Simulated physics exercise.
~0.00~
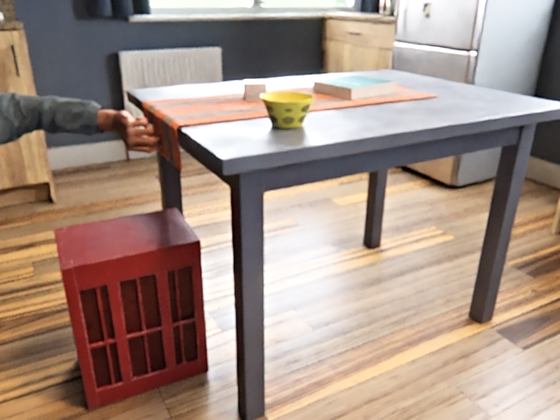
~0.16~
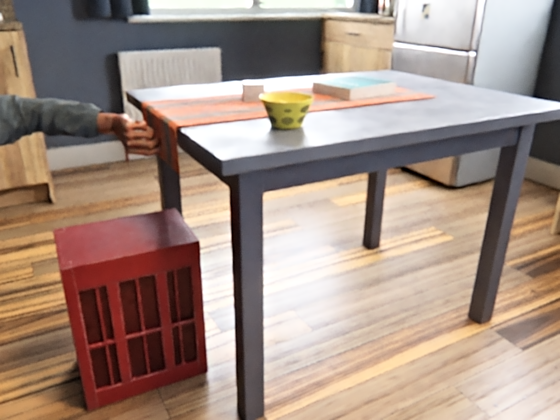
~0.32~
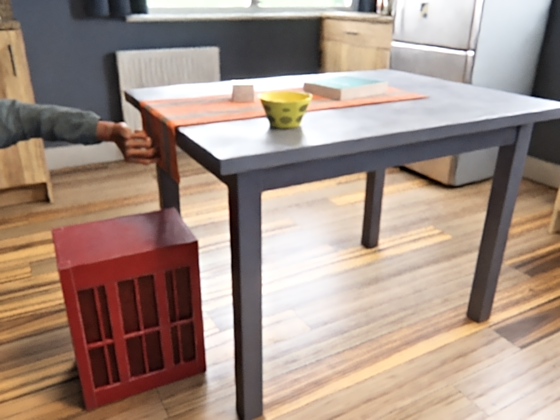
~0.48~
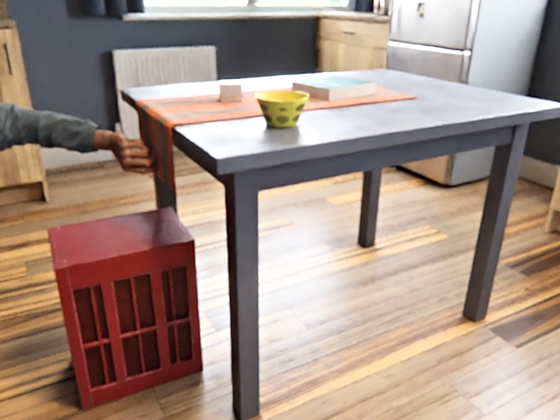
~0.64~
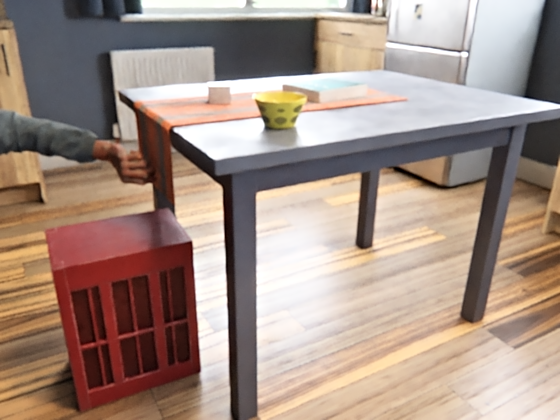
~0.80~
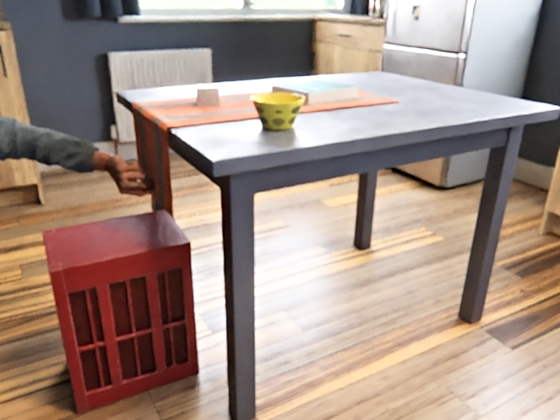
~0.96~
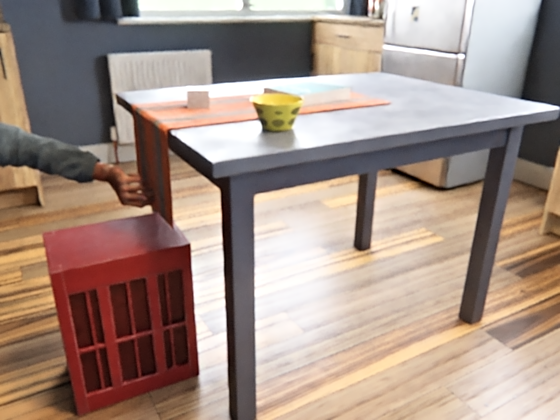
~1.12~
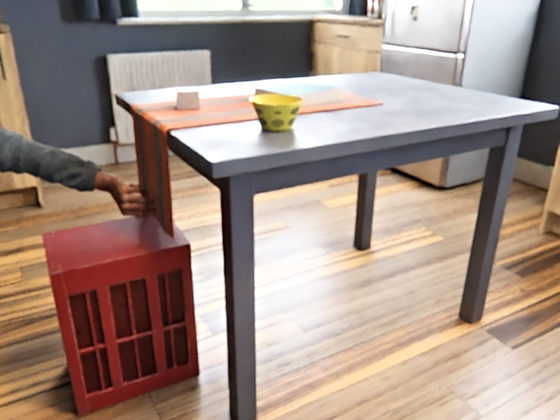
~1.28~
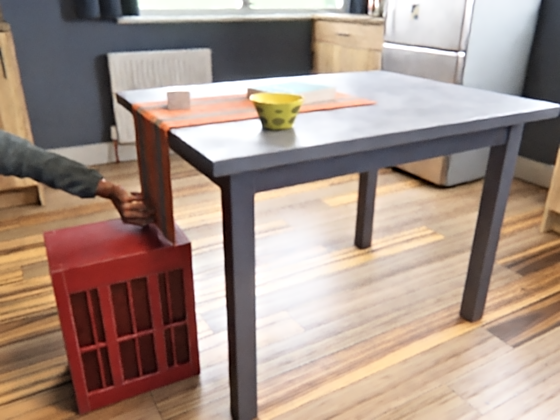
At a kitchen table, a hand pulls an orange scarf down onto a red crate.
